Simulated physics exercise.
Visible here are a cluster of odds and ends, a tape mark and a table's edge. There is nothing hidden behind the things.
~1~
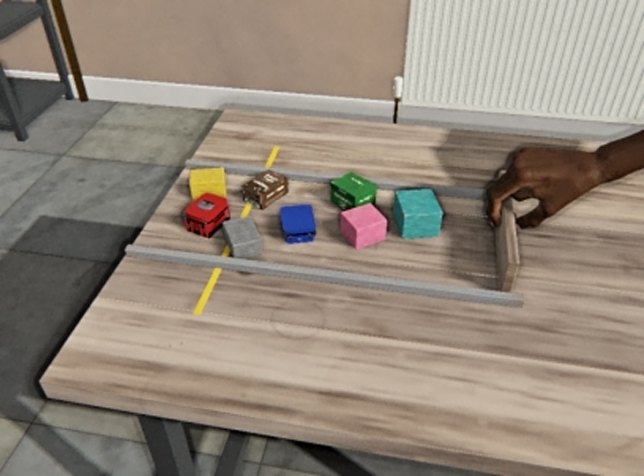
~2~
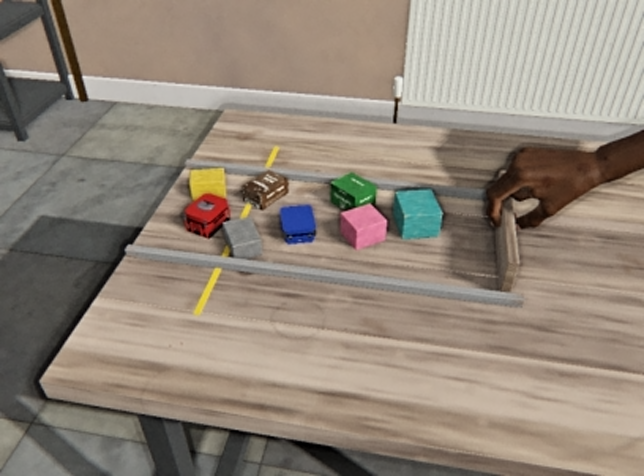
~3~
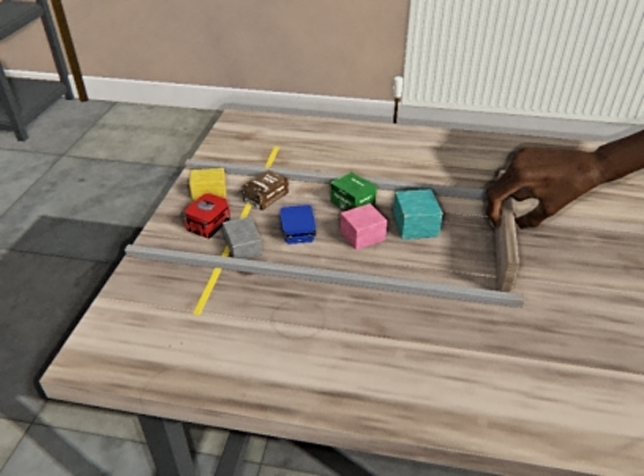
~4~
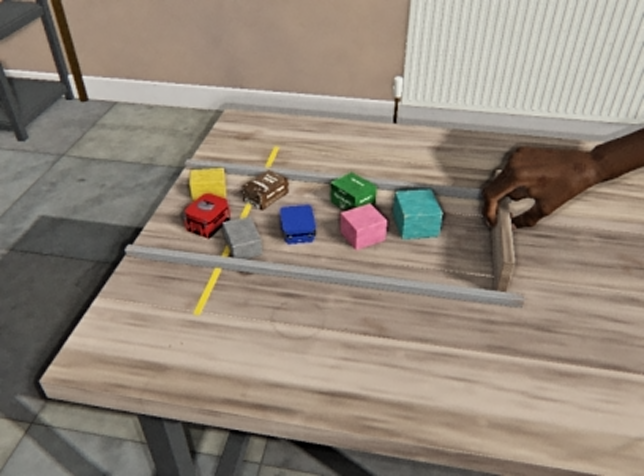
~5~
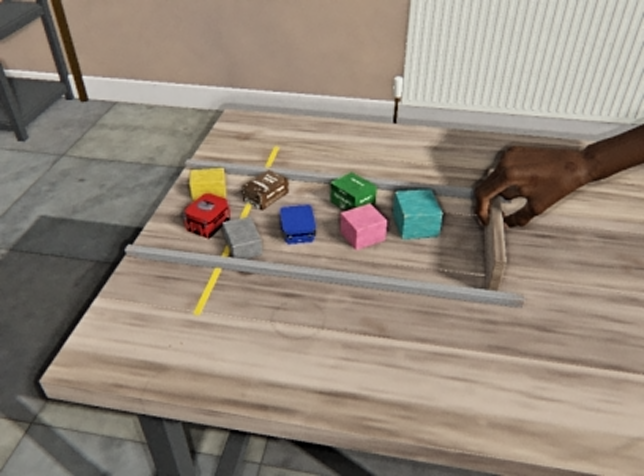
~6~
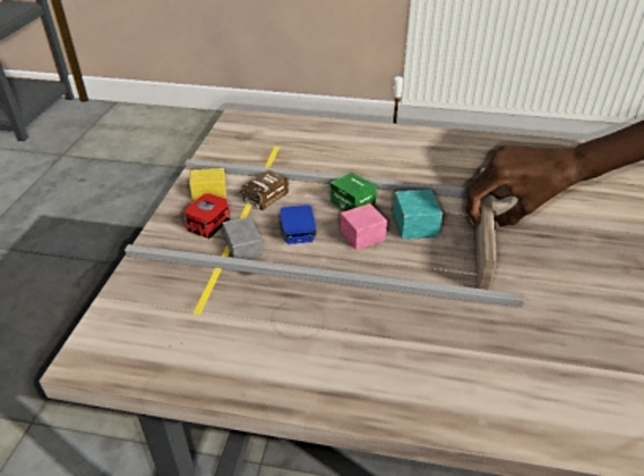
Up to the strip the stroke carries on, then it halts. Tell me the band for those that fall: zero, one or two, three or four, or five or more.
Those that leave the table: One or a pair.
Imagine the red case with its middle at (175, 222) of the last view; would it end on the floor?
It stays put.
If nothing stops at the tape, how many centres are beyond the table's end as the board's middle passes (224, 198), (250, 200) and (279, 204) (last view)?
By position: 3 / 1 / 0.
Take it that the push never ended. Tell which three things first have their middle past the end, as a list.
Ranked earliest first, the yellow block comes before the red case, which comes before the brown box.
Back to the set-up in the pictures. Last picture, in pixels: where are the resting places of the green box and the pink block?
Green box: About (208, 174); pink block: About (221, 219).
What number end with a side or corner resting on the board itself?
Count recorded: 3.
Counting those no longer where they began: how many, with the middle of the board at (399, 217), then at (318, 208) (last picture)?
3 and 6.
Soon after, none off yet; yellow block at rest near (208, 185); red case at rest near (208, 215); grey block at rest near (243, 238).
In the end, the number that fall off is one or two; gone, yellow block.
